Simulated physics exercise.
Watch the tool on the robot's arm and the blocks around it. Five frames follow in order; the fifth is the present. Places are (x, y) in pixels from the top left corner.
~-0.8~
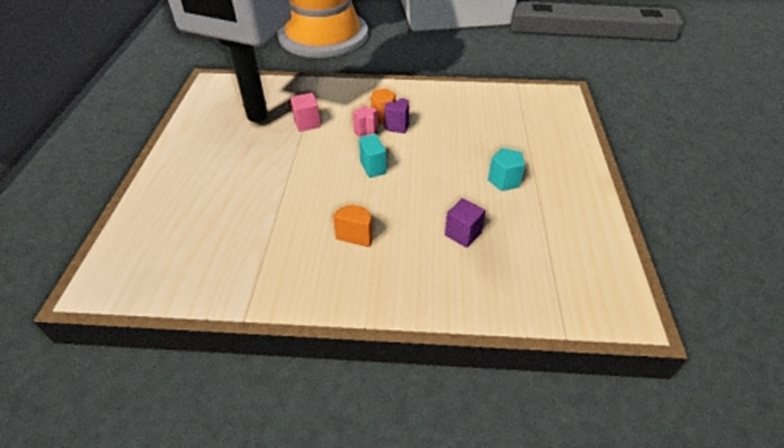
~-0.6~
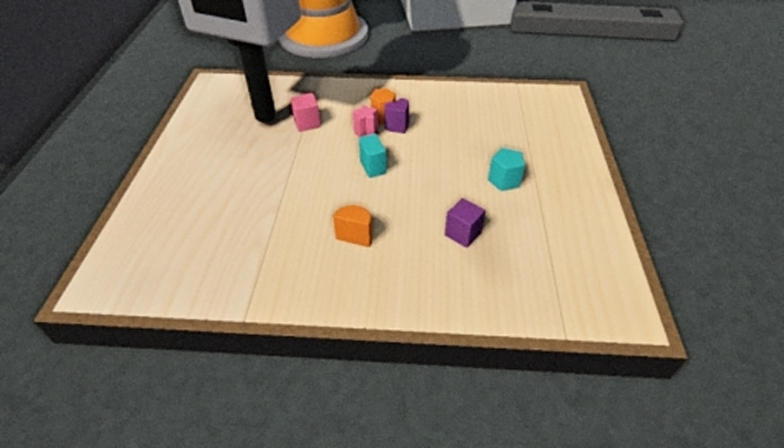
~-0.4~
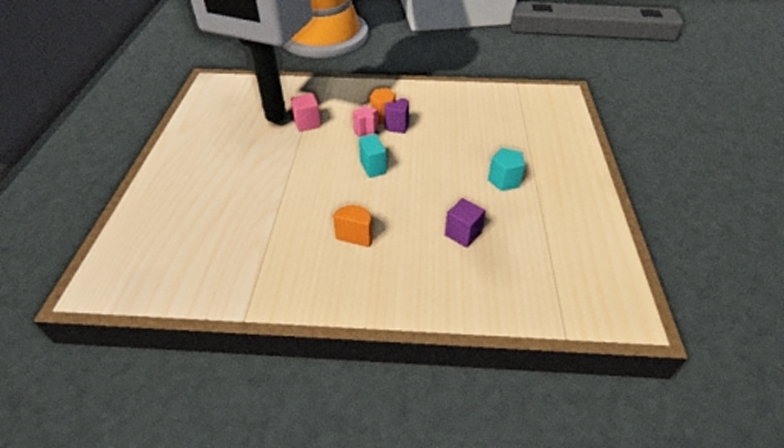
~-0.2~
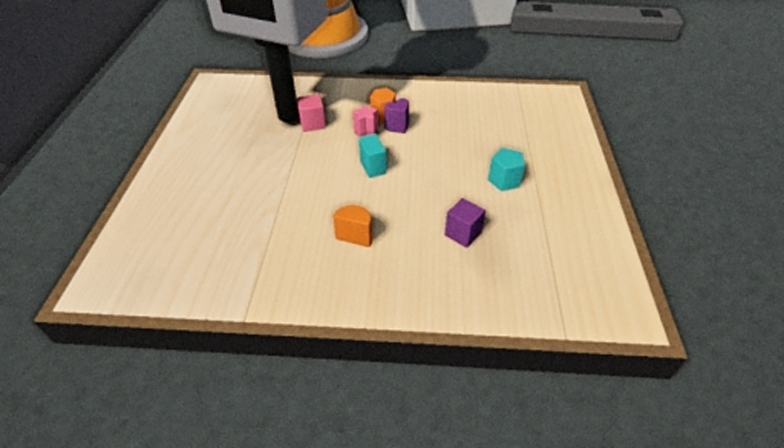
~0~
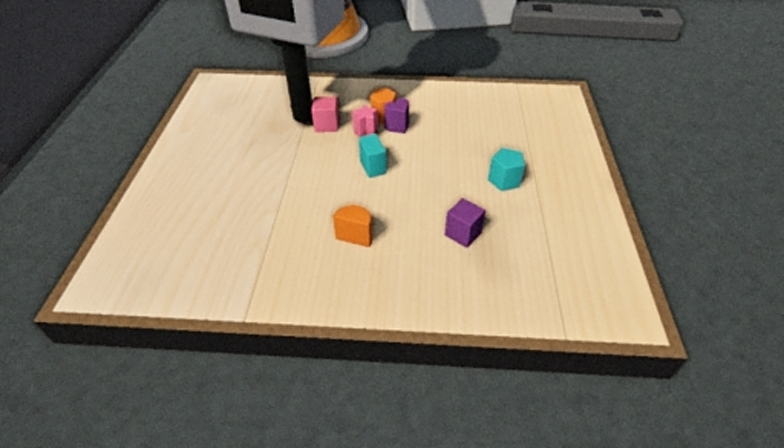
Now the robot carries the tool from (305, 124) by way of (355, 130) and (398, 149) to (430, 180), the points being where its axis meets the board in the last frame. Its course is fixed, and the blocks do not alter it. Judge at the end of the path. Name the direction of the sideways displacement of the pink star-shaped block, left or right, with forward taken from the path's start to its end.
Slides left.
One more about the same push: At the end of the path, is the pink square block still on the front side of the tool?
It seems not.
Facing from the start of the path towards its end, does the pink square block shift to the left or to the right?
My answer: Left.
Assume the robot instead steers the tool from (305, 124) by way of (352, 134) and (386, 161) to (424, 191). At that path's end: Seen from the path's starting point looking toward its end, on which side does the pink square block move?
Sideways shift: Left.
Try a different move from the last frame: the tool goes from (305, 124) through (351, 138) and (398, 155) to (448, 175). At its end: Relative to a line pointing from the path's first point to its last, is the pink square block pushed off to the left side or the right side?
It is pushed towards the left-hand side.
On the path given first. One third of the way, tool at (356, 124); pink square block at (376, 113), turned 30° clockwise; pink star-shaped block at (397, 119), turned 20° anticlockwise.
Two thirds of the way, tool at (399, 143); pink square block at (424, 129); pink star-shaped block at (448, 130), turned 45° anticlockwise.
At the end, tool at (430, 174); pink square block at (442, 137), turned 30° anticlockwise; pink star-shaped block at (463, 130), turned 80° anticlockwise; purple heart block unmoved.
